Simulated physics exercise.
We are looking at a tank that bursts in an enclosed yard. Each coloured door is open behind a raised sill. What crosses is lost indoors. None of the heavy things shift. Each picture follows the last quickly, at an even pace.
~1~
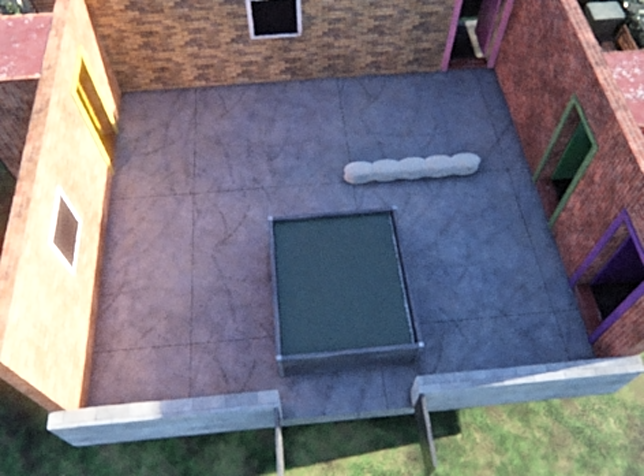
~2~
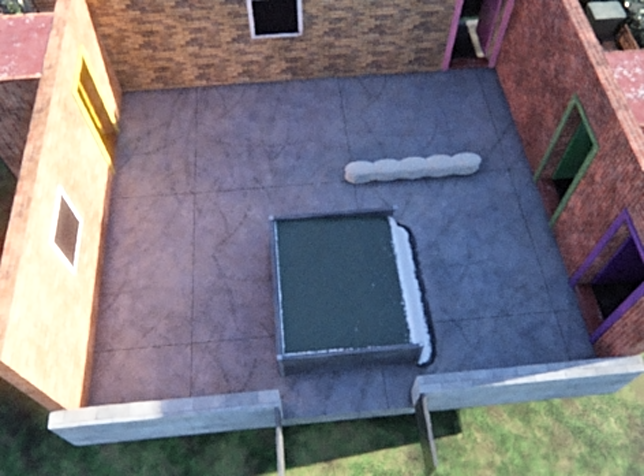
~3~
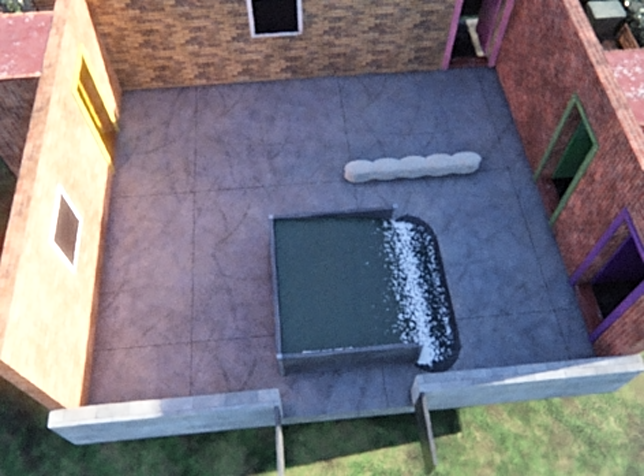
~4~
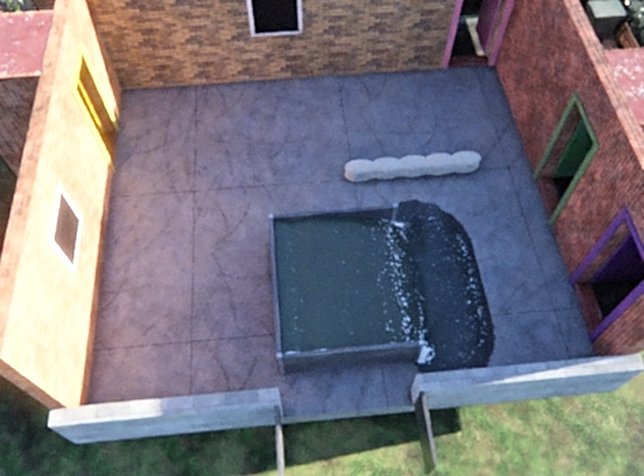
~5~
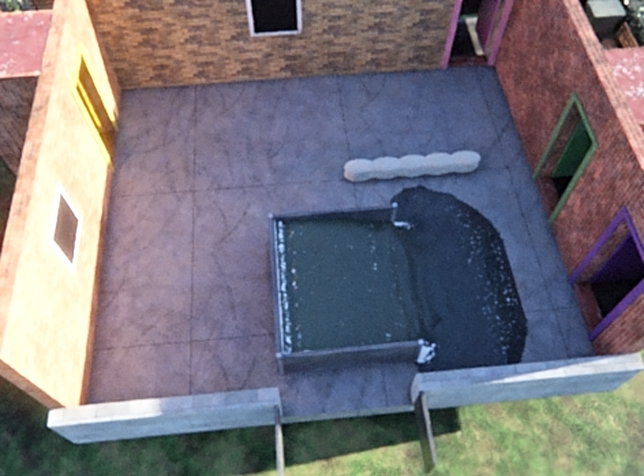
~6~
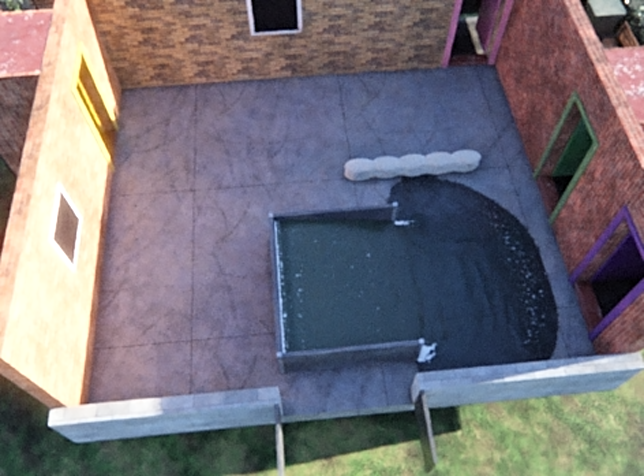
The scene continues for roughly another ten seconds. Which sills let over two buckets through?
One by one: The pink door exceeds the allowance there. The yellow door keeps inside the allowance there. The green door exceeds the allowance there. The purple door exceeds the allowance there.
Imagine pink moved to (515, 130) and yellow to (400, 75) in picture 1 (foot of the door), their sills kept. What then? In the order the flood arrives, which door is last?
The yellow-painted one.
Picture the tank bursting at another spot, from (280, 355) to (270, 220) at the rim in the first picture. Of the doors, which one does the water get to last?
You want the green-painted one.
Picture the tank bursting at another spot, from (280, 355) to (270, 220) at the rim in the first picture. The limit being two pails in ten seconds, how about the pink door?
At the pink door, the inflow beats the threshold.
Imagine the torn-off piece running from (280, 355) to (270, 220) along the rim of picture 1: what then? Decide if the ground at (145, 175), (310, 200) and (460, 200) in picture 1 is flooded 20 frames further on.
Submerged, untouched, untouched.
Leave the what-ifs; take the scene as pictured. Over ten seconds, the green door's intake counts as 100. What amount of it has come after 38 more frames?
I'd put it at about 100 per cent.
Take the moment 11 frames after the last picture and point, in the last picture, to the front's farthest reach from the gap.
My estimate: Roughly (503, 95).
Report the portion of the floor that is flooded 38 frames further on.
I'd estimate some 55 per cent.
A moment on, water covers 25 % of the floor; the pink door not reached, the yellow door not reached, the green door under two buckets in, the purple door over two buckets in.
Next, water covers 25 % of the floor; the pink door not reached, the yellow door not reached, the green door over two buckets in, the purple door far over two buckets in.
Then, water covers 35 % of the floor; the pink door over two buckets in, the yellow door not reached, the green door far over two buckets in, the purple door far over two buckets in.
Later, water covers 55 % of the floor; the pink door far over two buckets in, the yellow door not reached, the green door far over two buckets in, the purple door far over two buckets in.
In the end, water covers 85 % of the floor; the pink door far over two buckets in, the yellow door wet at the sill, nothing in, the green door far over two buckets in, the purple door far over two buckets in.
